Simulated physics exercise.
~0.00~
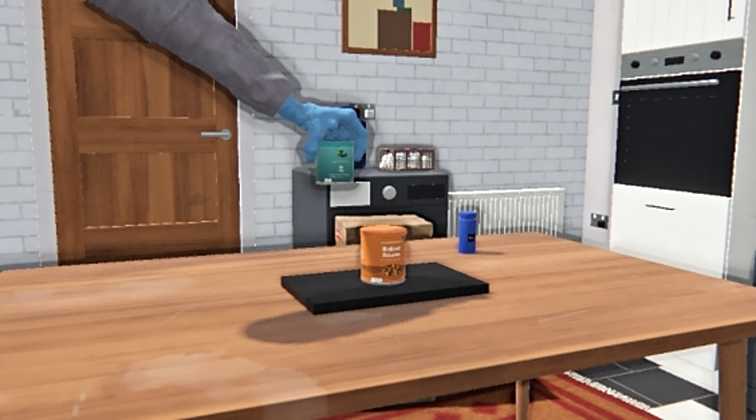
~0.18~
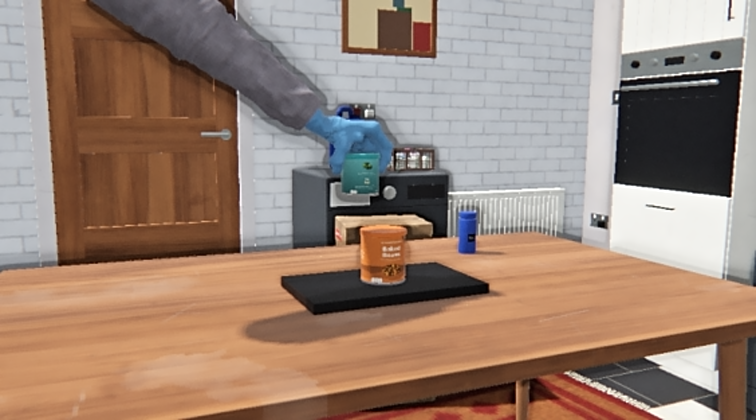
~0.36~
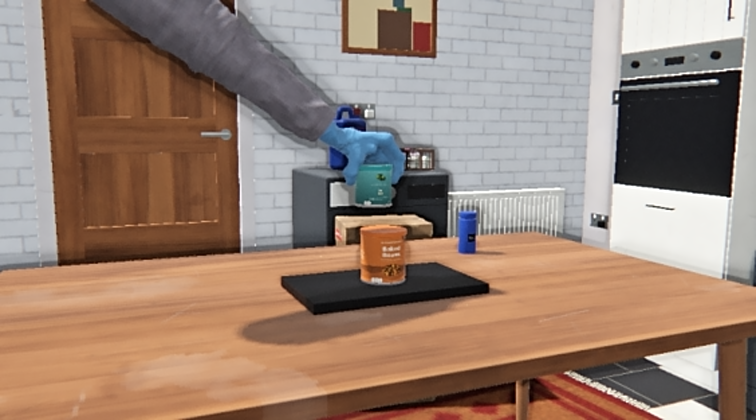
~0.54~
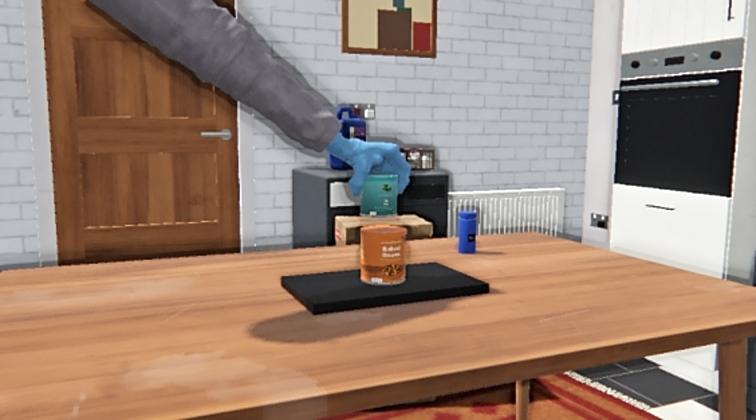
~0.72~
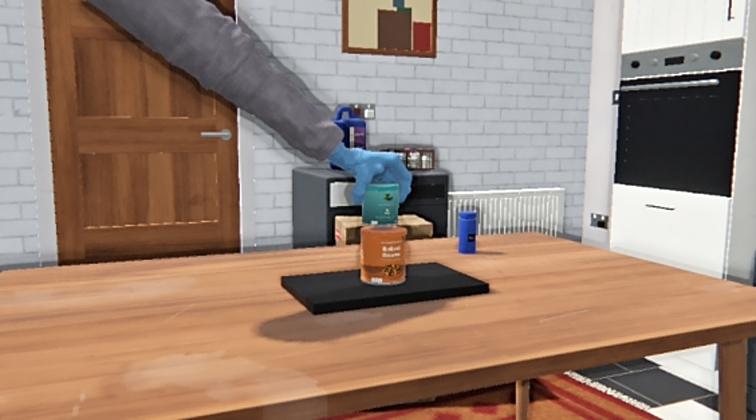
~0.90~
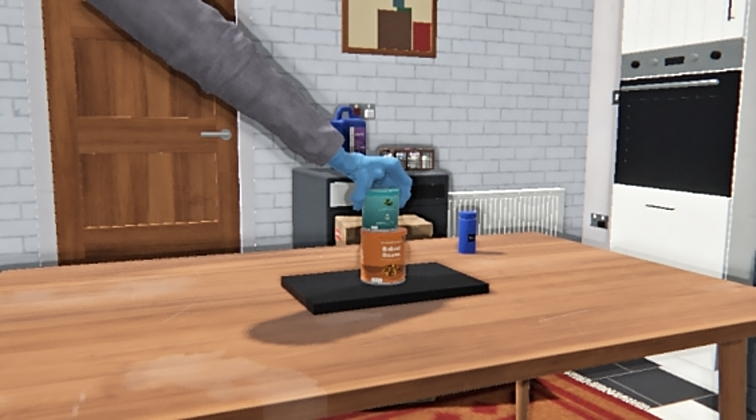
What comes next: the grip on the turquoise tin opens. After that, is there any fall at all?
No, none.
Around 1.40 s, nothing moves.
Around 2.20 s, turquoise tin resting near (380, 210).
Finally (4.0 s), all 4 still in place. Final places as the last picture's camera would see them, turquoise tin near (380, 210). The pile stays up.
